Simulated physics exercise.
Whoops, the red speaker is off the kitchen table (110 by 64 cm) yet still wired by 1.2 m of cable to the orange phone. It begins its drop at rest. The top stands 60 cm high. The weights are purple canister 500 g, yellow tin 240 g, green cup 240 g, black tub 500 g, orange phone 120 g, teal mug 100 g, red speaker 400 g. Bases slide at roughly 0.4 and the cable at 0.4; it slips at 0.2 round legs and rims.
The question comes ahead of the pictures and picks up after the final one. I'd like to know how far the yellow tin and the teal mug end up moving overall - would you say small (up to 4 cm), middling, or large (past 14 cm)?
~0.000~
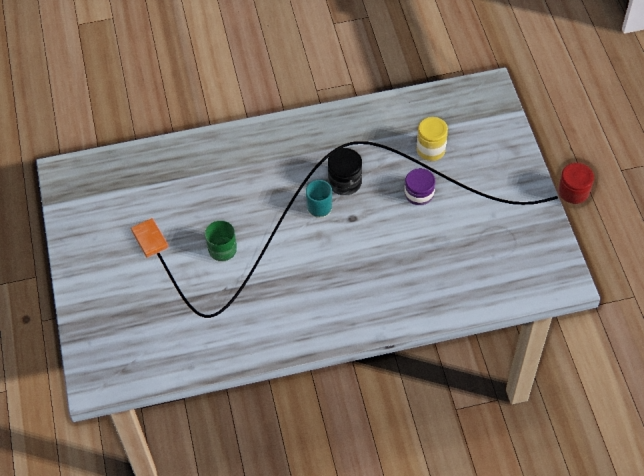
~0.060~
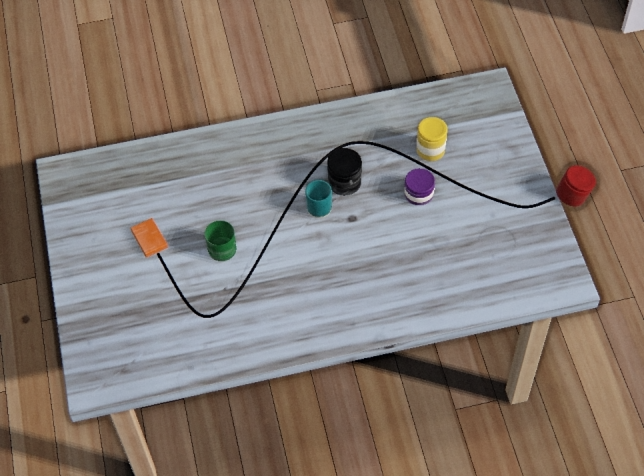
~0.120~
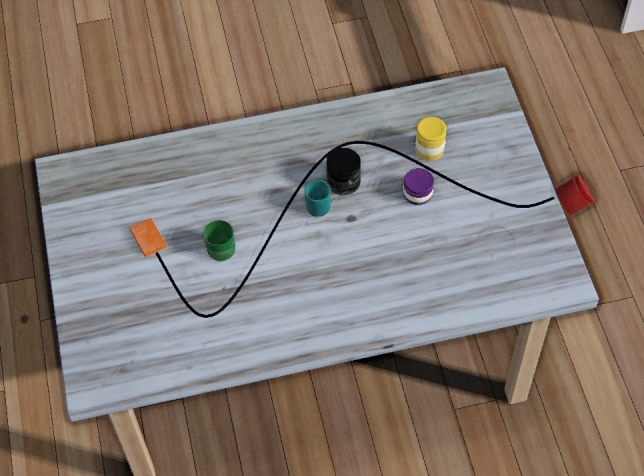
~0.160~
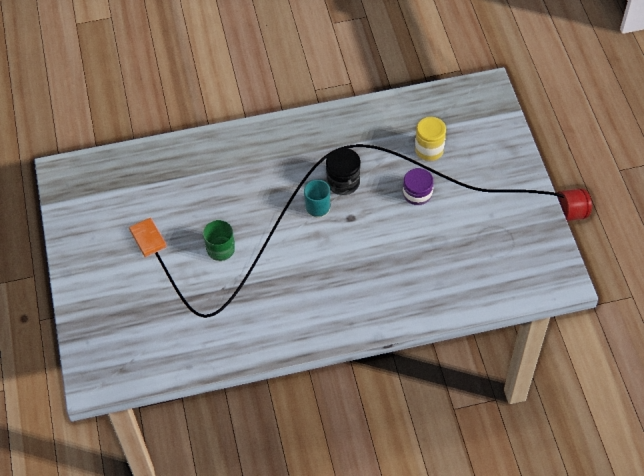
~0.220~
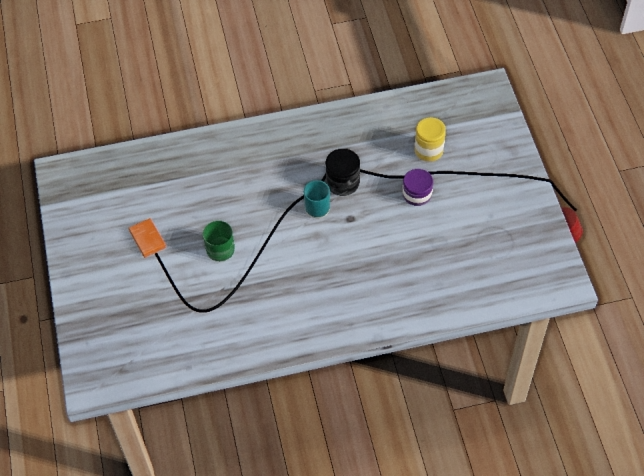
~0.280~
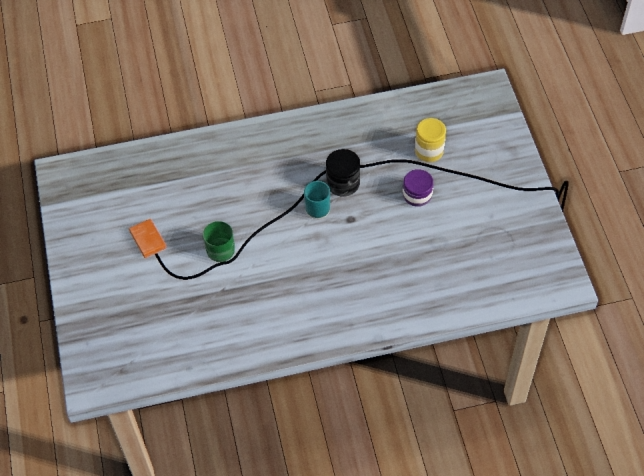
I would say the yellow tin moves a small distance, the teal mug moves a small distance.
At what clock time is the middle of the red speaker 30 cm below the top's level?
Close to 0.32 s.
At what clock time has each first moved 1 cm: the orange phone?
Orange phone: Roughly 0.34 s.
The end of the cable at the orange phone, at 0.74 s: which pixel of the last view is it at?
Near (293, 239).
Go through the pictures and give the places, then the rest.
Shows, yellow tin (433, 128); teal mug (319, 191); cable runs through (507, 202) (403, 155) (313, 171) (262, 255) (184, 299), in the first picture.
Shows, red speaker (578, 178); cable runs through (506, 203) (312, 171) (184, 299), in the second picture.
Shows, red speaker (575, 195); cable runs through (505, 203) (311, 171) (183, 299), in the third picture.
Shows, red speaker (572, 205); cable runs through (513, 191) (311, 171) (183, 299), in the fourth picture.
Shows, red speaker (565, 226); cable runs through (550, 181) (182, 299), in the fifth picture.
Shows, yellow tin (431, 129); teal mug (317, 192); cable runs through (484, 180) (378, 163) (292, 208) (201, 274), in the sixth picture.
After 0.5 s, the cable's tail end at (235, 242); orange phone 17 cm off its start, red speaker over the edge, green cup 9 cm off its start.
After 0.7 s, the cable's tail end at (293, 239); orange phone 28 cm off its start, red speaker over the edge, green cup 9 cm off its start.
After 1.0 s, the cable's tail end at (293, 239); orange phone 28 cm off its start at (278, 248), red speaker over the edge, green cup 9 cm off its start at (226, 197).
After 1.2 s, the cable's tail end at (293, 239); orange phone 28 cm off its start, red speaker over the edge, green cup 9 cm off its start.
After 2.4 s, the cable's tail end at (293, 239); teal mug 0 cm off its start at (317, 192), yellow tin 0 cm off its start at (431, 129), orange phone 28 cm off its start at (278, 248), red speaker over the edge.
